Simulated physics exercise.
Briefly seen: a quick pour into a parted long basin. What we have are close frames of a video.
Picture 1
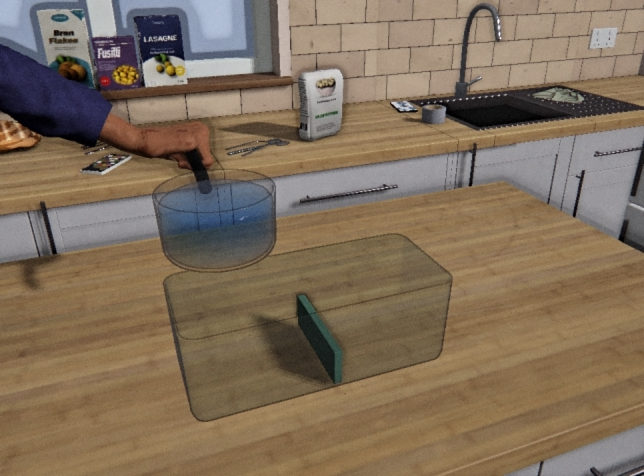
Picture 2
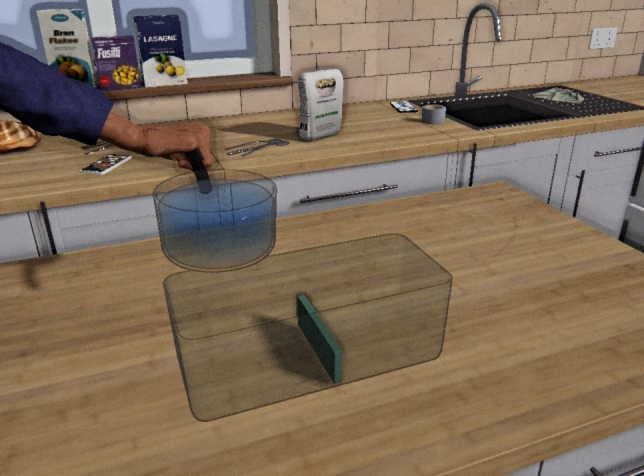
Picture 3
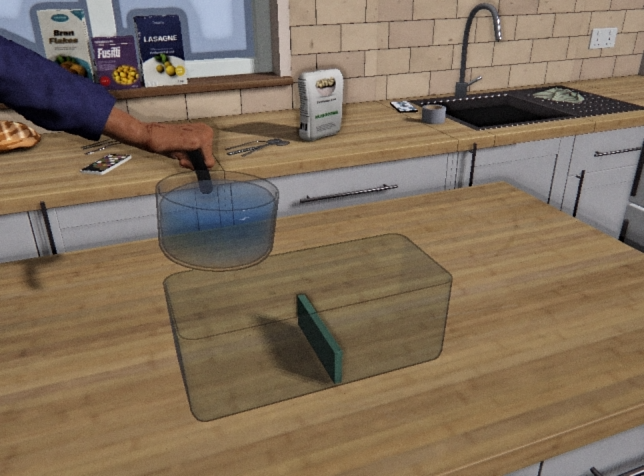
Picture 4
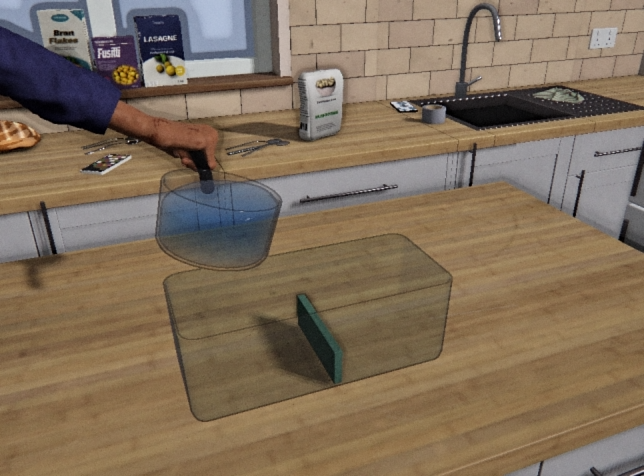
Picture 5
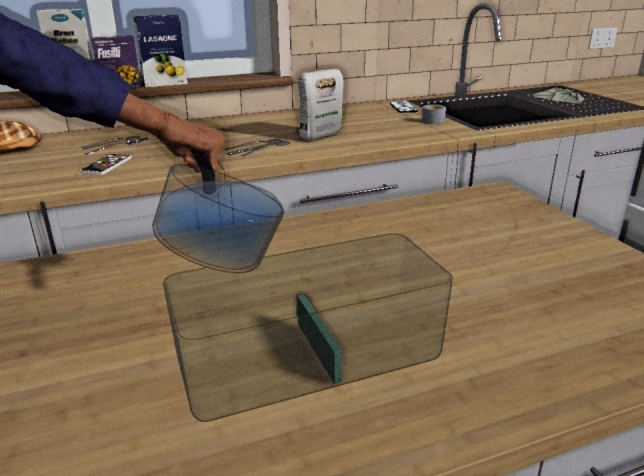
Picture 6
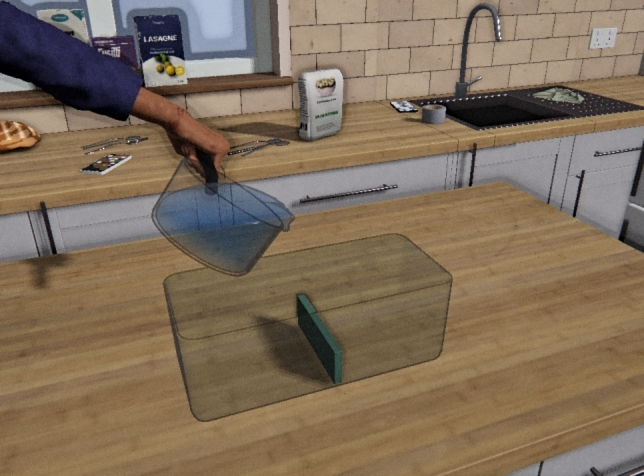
A hand tilts a clear pot of blue liquid rightward above a divided transparent container.
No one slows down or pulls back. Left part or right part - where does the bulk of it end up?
The left part.
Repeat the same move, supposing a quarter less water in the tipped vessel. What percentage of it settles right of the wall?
I'd put it at some 15 %.
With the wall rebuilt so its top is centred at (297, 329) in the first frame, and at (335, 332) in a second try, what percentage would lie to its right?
Roughly 65 per cent, and 30 per cent.
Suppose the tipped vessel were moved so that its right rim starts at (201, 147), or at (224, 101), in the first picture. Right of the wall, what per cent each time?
First place gives some 10 %, second place some 10 %.
A moment on, the tilt is 111° and 15 per cent is still to pour, 32 is left of the wall and 28 right of it.
Next, the tilt is 121° and 1 per cent is still to pour, 63 is left of the wall and 32 right of it.
Then the tilt is 121° and 0 per cent is still to pour, 64 is left of the wall and 32 right of it.
Later the tilt is 121° and 0 per cent is still to pour, 65 is left of the wall and 33 right of it.
At rest 65 per cent lies left of the wall, 33 right of it and 3 outside.
